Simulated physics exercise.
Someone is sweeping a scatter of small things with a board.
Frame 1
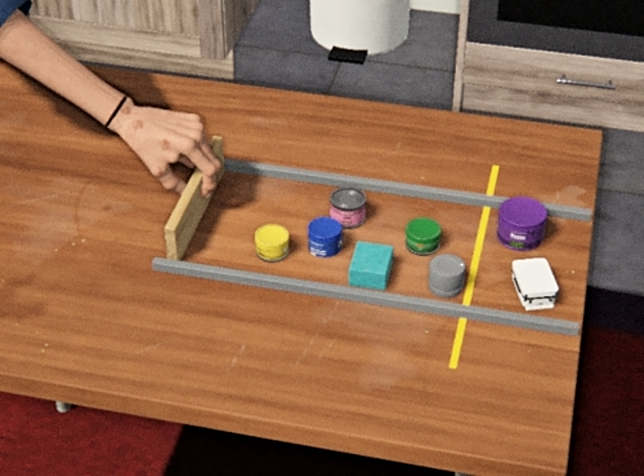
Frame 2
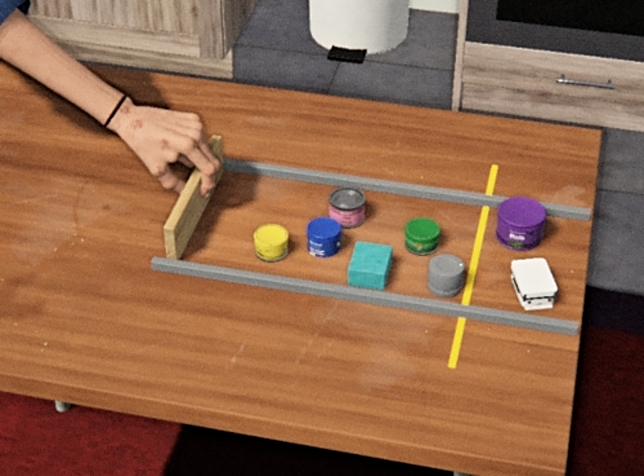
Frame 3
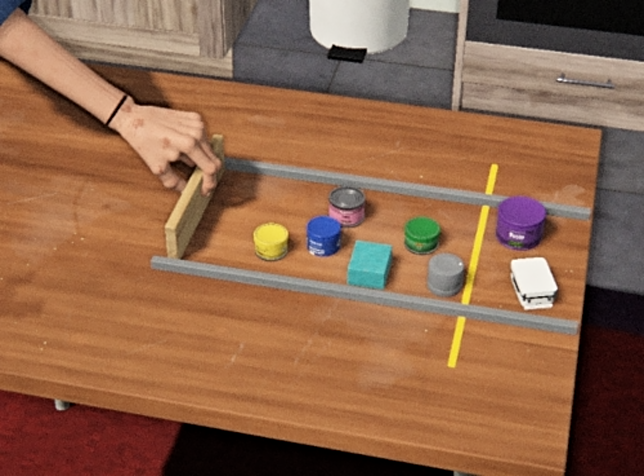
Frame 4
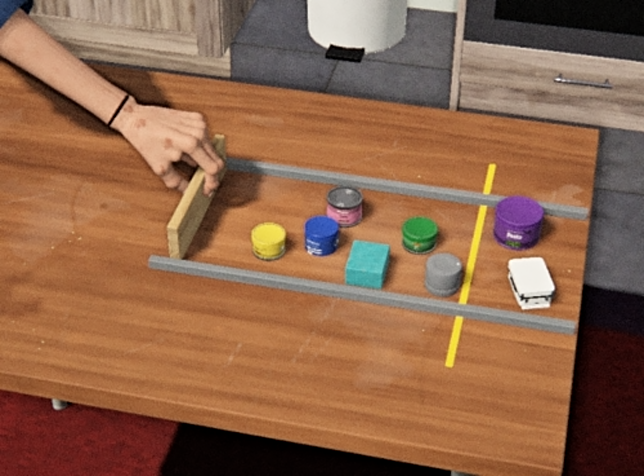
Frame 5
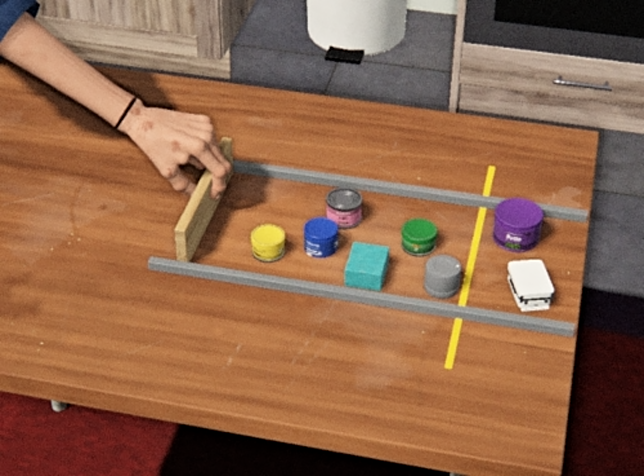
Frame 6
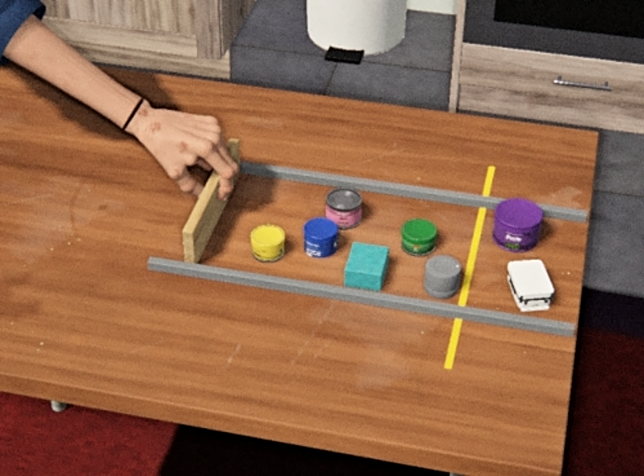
On a wooden table, a hand holds a board still between grey rails, then slides it slightly right toward scattered small tubs.
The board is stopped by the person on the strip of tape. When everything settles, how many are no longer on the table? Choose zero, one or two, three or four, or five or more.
When everything settles, zero are no longer on the table.
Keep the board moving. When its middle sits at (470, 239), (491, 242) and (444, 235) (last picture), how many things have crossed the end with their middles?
Per position: 0 / 0 / 0.
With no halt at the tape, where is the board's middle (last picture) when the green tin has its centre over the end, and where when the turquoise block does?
With the green tin it sits around (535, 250), with the turquoise block around (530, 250).
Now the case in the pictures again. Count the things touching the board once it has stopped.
Contact count: 3.
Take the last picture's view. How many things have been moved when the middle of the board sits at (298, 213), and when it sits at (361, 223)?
Counts: 2, 4.
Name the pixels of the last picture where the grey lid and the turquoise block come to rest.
Around (550, 304), then around (515, 294).
A little later, none off yet; white case at rest near (529, 286); purple tub at rest near (517, 226); grey lid at rest near (442, 277).
Next, none off yet; white case at rest near (529, 286); purple tub at rest near (517, 226); grey lid shifted about its own width near (472, 283).
When it is over, the number that fall off is zero.
